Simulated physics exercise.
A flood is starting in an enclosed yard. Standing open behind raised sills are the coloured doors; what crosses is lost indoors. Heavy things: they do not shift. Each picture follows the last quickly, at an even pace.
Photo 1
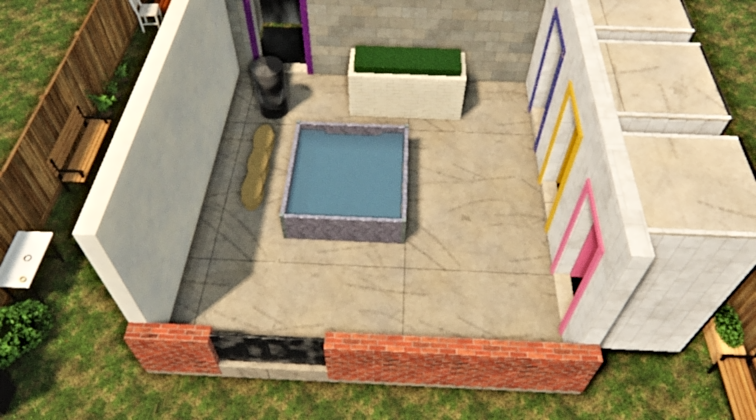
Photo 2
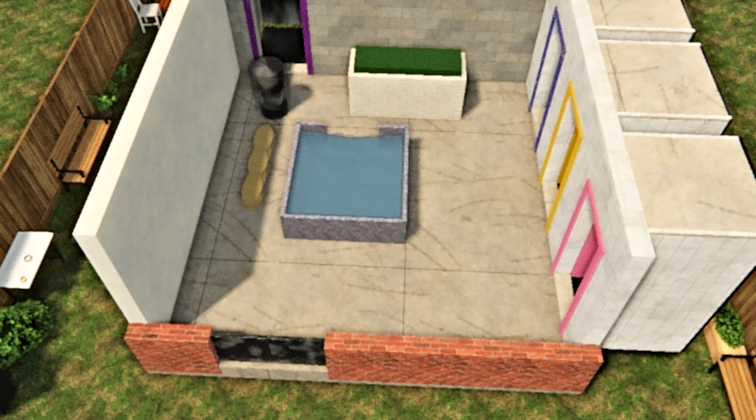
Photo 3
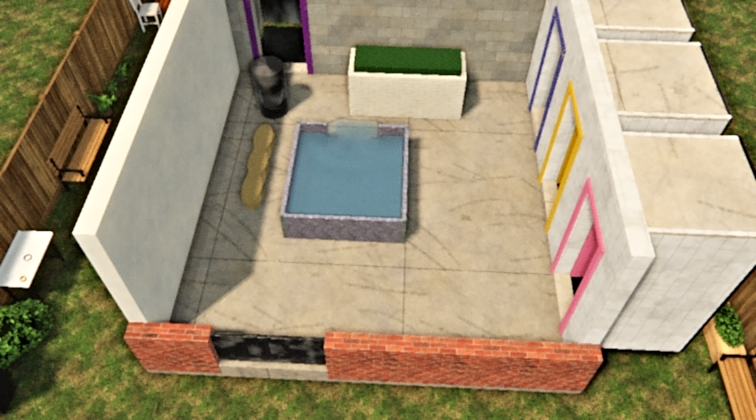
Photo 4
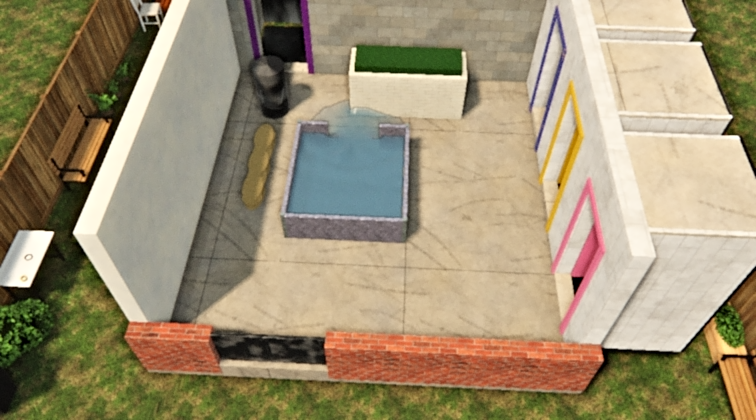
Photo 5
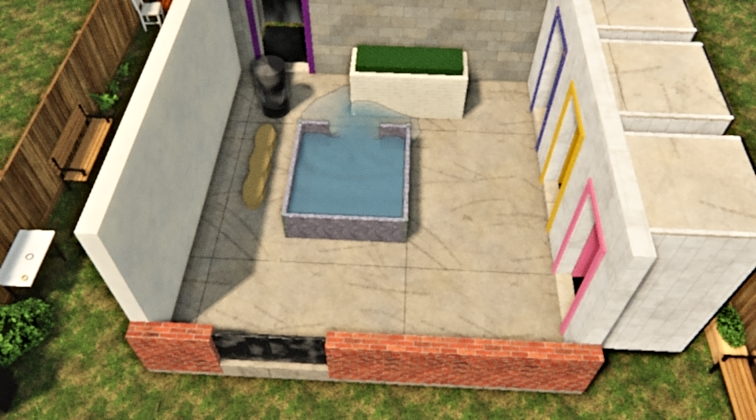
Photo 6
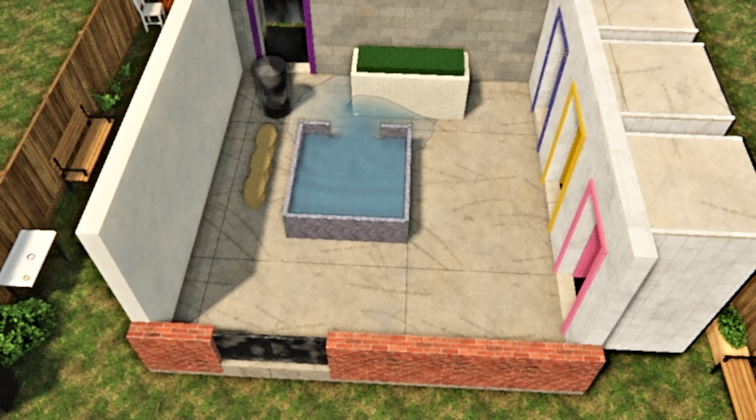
Water in a square stone tank pours out through a gap in its far side.
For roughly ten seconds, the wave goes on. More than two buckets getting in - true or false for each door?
Pink door: False; yellow door: False; purple door: True; blue door: False.
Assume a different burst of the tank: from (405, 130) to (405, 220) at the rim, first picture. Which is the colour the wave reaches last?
That one is the purple-painted one.
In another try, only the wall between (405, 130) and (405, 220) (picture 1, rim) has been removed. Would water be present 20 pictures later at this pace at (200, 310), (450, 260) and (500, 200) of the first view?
Untouched, submerged, submerged.
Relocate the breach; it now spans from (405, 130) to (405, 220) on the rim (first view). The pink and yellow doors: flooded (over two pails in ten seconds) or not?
Looks like the pink tops the limit but the yellow tops the limit.
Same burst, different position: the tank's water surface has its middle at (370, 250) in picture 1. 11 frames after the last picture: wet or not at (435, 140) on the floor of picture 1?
Result for the spot: Waterlogged.
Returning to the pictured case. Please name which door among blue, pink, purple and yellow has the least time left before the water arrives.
First in line is the one in purple.
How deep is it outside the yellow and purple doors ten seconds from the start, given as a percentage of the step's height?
I'd put it at close to 40 and 130 per cent.
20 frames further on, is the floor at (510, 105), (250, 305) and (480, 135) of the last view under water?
In that order the points end up soaked, high and dry and soaked.
A moment on, water covers 15 % of the floor; the pink door not reached, the yellow door not reached, the purple door under two buckets in, the blue door not reached.
Next, water covers 30 % of the floor; the pink door not reached, the yellow door not reached, the purple door over two buckets in, the blue door wet at the sill, nothing in.
Then, water covers 45 % of the floor; the pink door wet at the sill, nothing in, the yellow door wet at the sill, nothing in, the purple door far over two buckets in, the blue door under two buckets in.
Later, water covers 80 % of the floor; the pink door wet at the sill, nothing in, the yellow door wet at the sill, nothing in, the purple door far over two buckets in, the blue door under two buckets in.
In the end, water covers 95 % of the floor; the pink door under two buckets in, the yellow door wet at the sill, nothing in, the purple door far over two buckets in, the blue door under two buckets in.
